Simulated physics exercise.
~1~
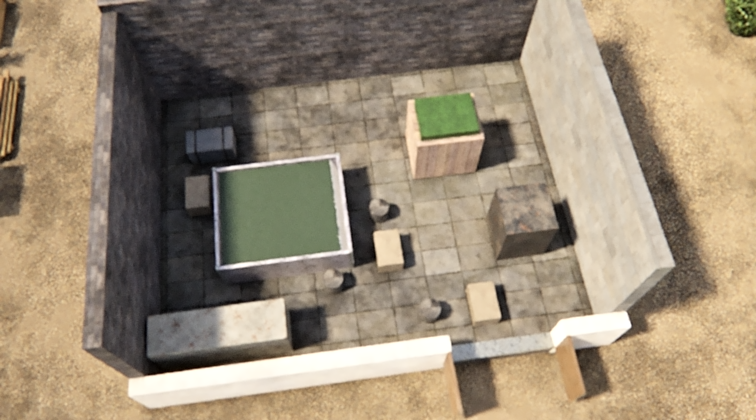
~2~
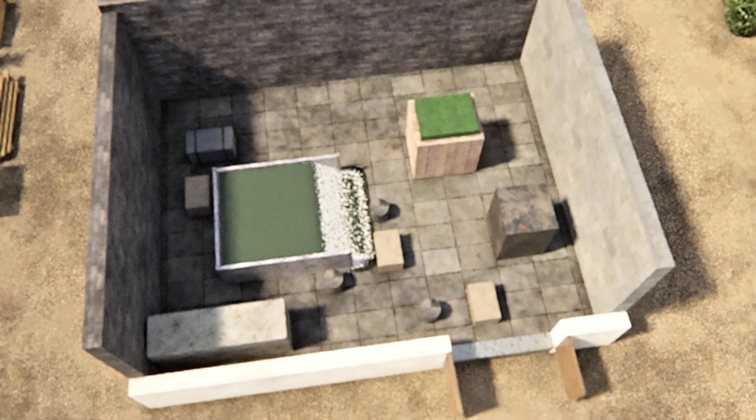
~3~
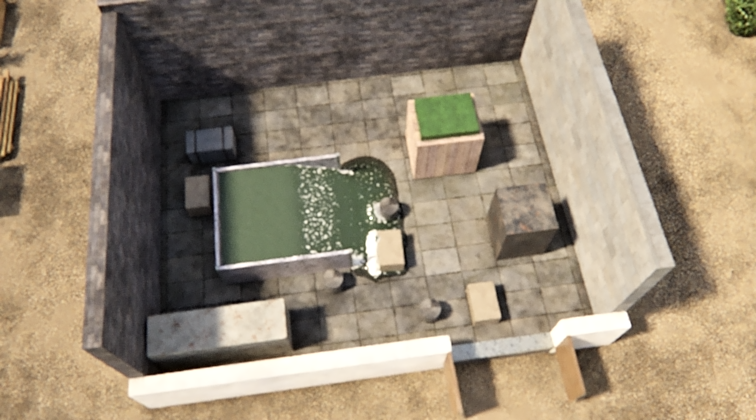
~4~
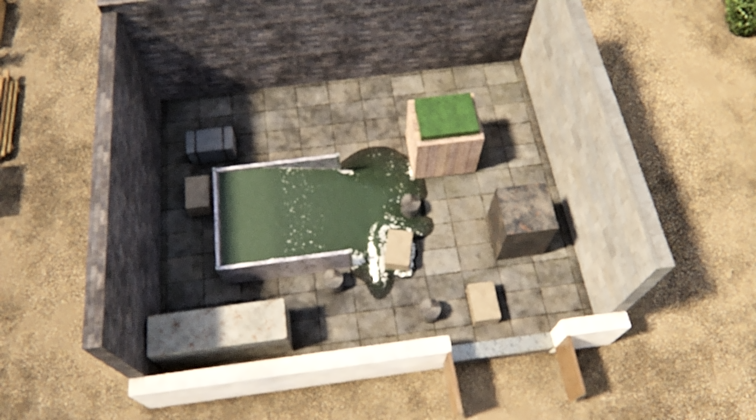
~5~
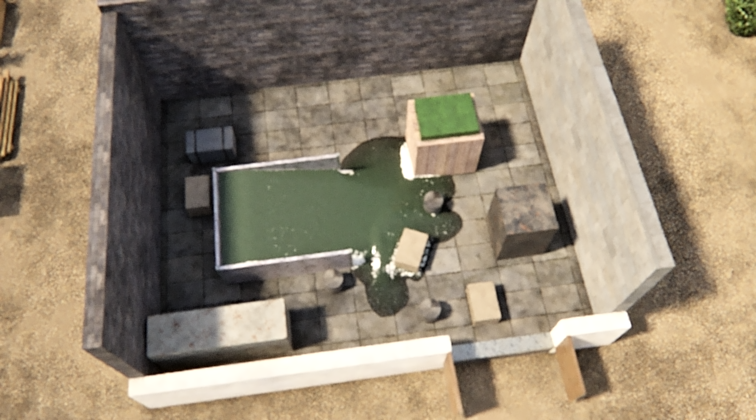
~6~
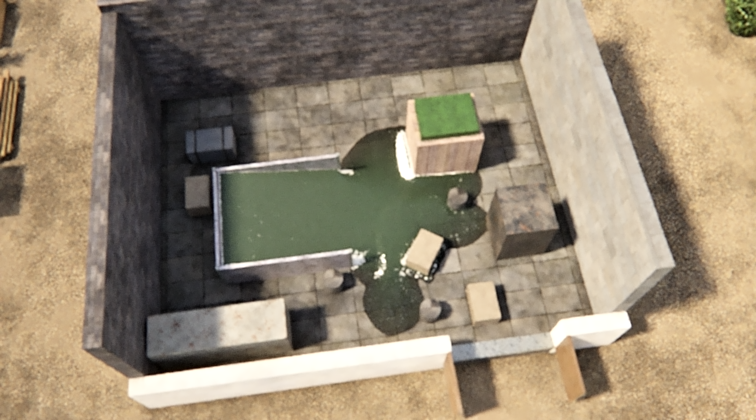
A walled yard with a grey paved floor, set in sandy ground, is seen from high above by a still camera. A pale-rimmed tank of dark green water stands left of centre, with a grass-topped wooden box, a grey block, small crates and pails around it. The tank's right side opens, and foaming water spreads rightward across the paving, pushing a pail and a tan crate, which turns as it slides.
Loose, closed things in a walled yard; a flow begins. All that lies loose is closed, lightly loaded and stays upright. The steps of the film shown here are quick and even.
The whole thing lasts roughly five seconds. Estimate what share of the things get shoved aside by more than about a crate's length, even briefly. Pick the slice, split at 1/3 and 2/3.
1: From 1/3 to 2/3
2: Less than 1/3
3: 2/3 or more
1.
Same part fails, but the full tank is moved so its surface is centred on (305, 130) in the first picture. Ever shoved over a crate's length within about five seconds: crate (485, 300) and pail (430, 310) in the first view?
Taking them in the order you gave, the first did not get there and the second got carried that far.
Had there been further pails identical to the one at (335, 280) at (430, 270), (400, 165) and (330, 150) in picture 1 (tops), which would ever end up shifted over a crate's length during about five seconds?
Here's the rundown: Sent far off, sent far off, and finally never gets far.
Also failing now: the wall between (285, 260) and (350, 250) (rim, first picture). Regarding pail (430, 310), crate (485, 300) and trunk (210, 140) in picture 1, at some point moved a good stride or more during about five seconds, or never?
Taking them one at a time, the first gets shoved clear, the second gets shoved clear and the third not displaced that far.
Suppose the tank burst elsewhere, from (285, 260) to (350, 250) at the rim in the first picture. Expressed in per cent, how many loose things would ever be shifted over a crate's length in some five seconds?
40 % or thereabouts.
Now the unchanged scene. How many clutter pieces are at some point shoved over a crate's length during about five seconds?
That gives 4.
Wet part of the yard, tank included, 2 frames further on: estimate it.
Estimate: Near 30 %.
A moment on, 2 of 7 are well off their spots; 0 afloat.
Next, 3 of 7 are well off their spots; 2 afloat.
Later, 4 of 7 are well off their spots; 2 afloat.
In the end, 4 of 7 are well off their spots, and 4 have been at some point; 1 afloat.
